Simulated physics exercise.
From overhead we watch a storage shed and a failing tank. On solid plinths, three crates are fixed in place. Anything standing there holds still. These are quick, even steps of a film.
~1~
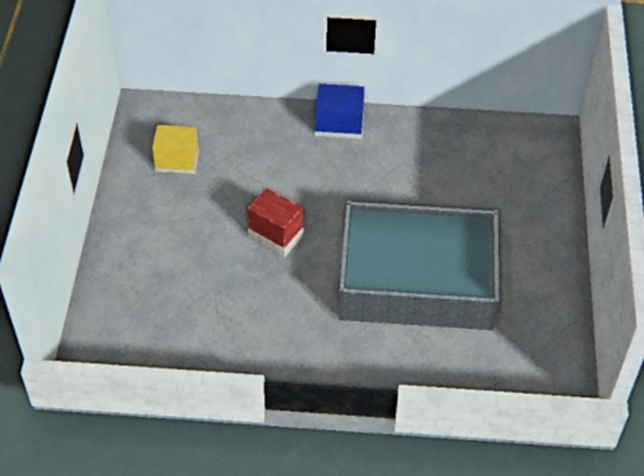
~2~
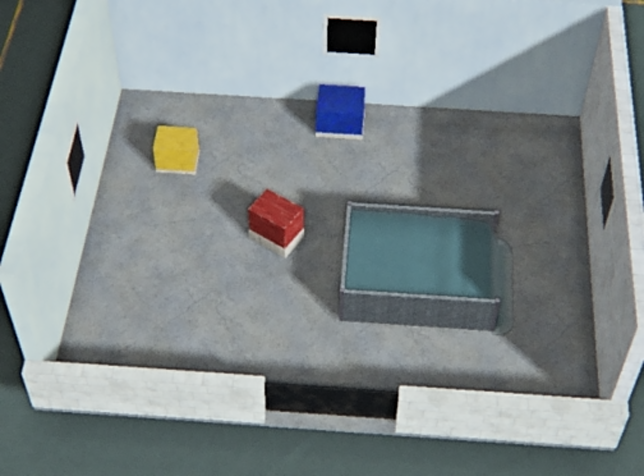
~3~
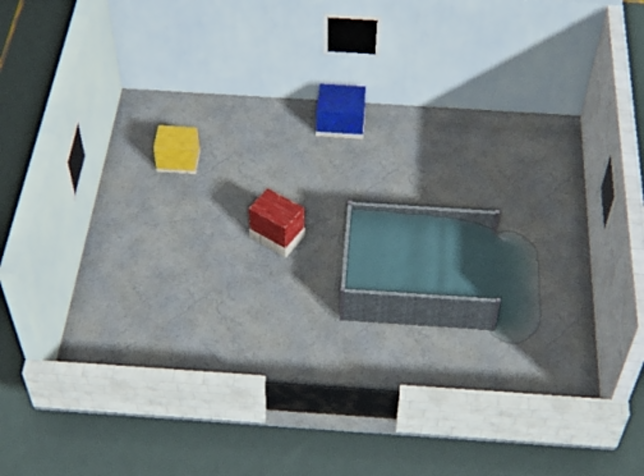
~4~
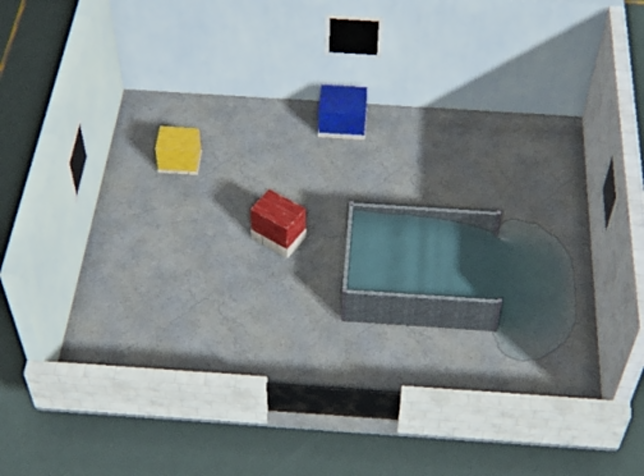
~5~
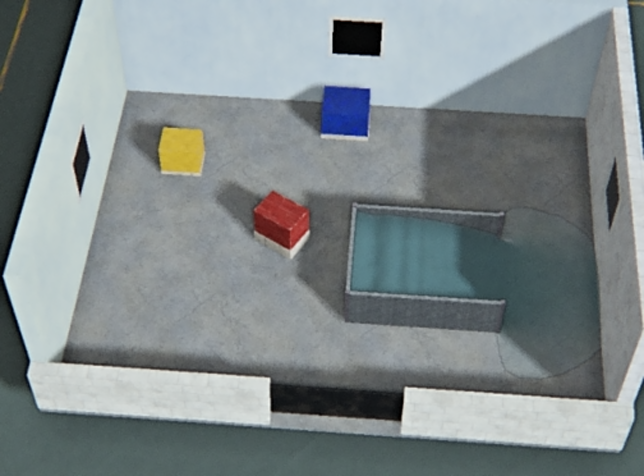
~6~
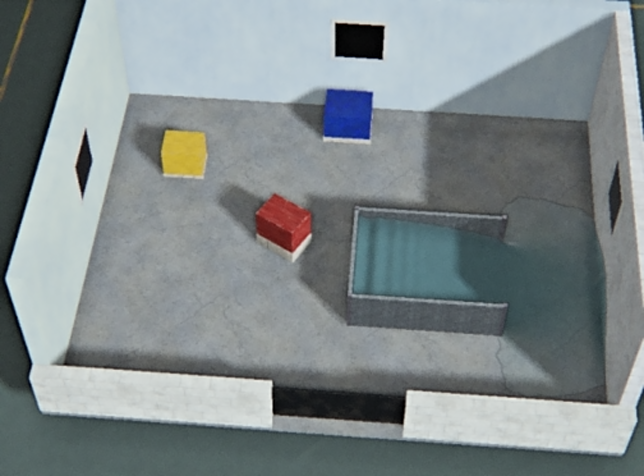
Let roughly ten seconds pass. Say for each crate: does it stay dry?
As I see it, the red crate will be out of the water's reach, the blue crate will be within the water's reach, the yellow crate will be within the water's reach.
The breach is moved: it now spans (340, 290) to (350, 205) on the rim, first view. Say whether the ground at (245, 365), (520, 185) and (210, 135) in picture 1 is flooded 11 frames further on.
One by one, they turn out drenched, not soaked and drenched.
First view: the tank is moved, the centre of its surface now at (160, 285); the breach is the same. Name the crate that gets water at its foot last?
Last: The yellow-painted one.
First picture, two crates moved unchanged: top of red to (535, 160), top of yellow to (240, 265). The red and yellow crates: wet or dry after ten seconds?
Result - red crate is inundated, yellow crate is inundated.
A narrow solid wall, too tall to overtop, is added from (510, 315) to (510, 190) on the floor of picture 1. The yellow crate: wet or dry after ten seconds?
As for the yellow crate, it comes through dry.
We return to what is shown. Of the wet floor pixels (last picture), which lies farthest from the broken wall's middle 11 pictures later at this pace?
(580, 126).
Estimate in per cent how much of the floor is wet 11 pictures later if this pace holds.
Near 20 in a hundred.
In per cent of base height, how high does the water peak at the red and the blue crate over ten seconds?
About 50 % and 250 %.
A moment on, water covers 15 % of the floor; the red crate not reached, the blue crate not reached, the yellow crate not reached.
Next, water covers 20 % of the floor; the red crate not reached, the blue crate not reached, the yellow crate not reached.
Then, water covers 40 % of the floor; the red crate not reached, the blue crate water round its plinth, the yellow crate not reached.
Later, water covers 85 % of the floor; the red crate water round its plinth, the blue crate water round its plinth, the yellow crate water round its plinth.
In the end, water covers 95 % of the floor; the red crate stayed above the water, the blue crate was topped, the yellow crate was topped.
